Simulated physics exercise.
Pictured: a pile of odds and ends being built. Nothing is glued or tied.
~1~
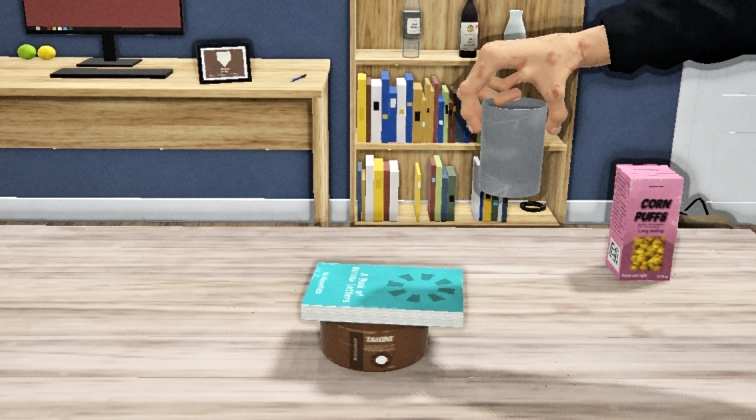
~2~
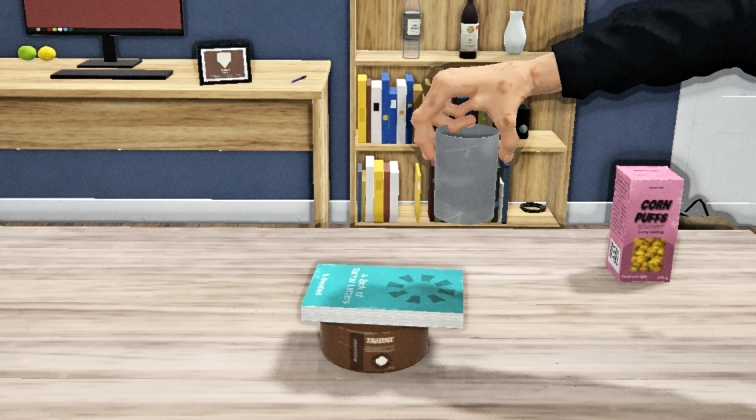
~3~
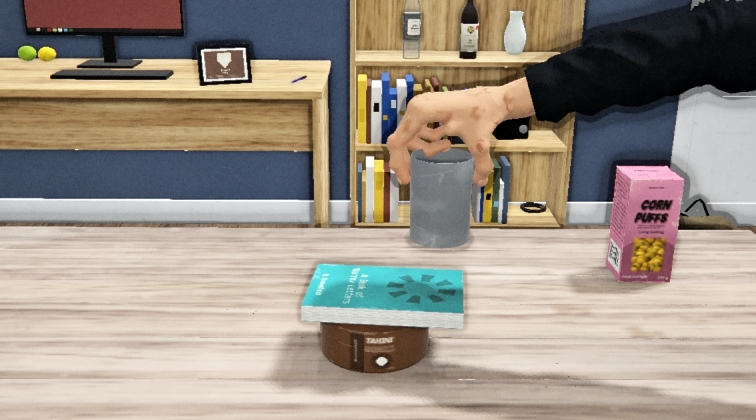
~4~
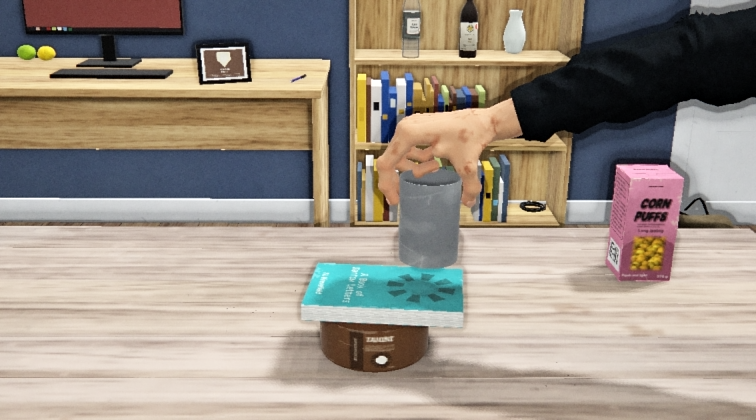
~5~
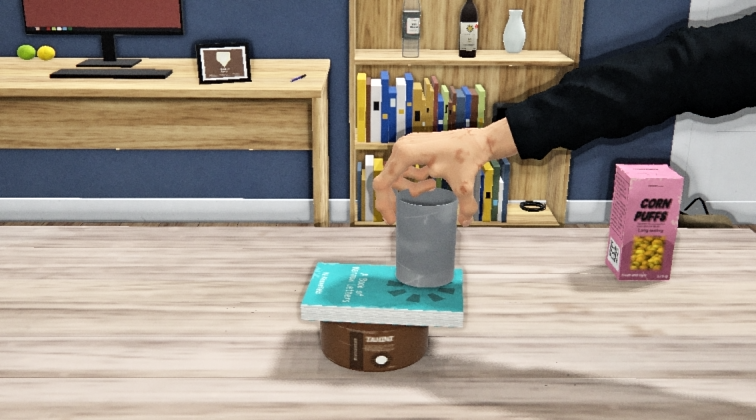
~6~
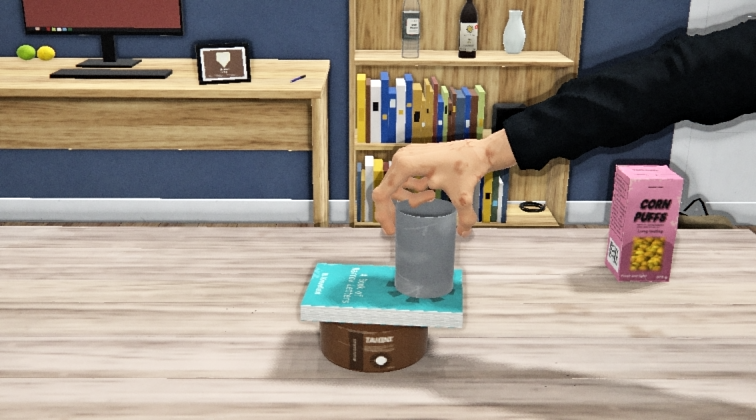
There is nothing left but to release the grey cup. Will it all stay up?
The tower stays put.
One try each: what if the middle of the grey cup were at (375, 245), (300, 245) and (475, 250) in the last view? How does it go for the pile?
In order, the pile stands firm, then tumbles down, and lastly tumbles down.
Then, 0.90 s on from there, no change.
Then, 2.00 s on from there, grey cup resting near (425, 248).
In the end, all 4 unmoved. At the end, from the last picture's camera, grey cup near (425, 248). The pile holds.
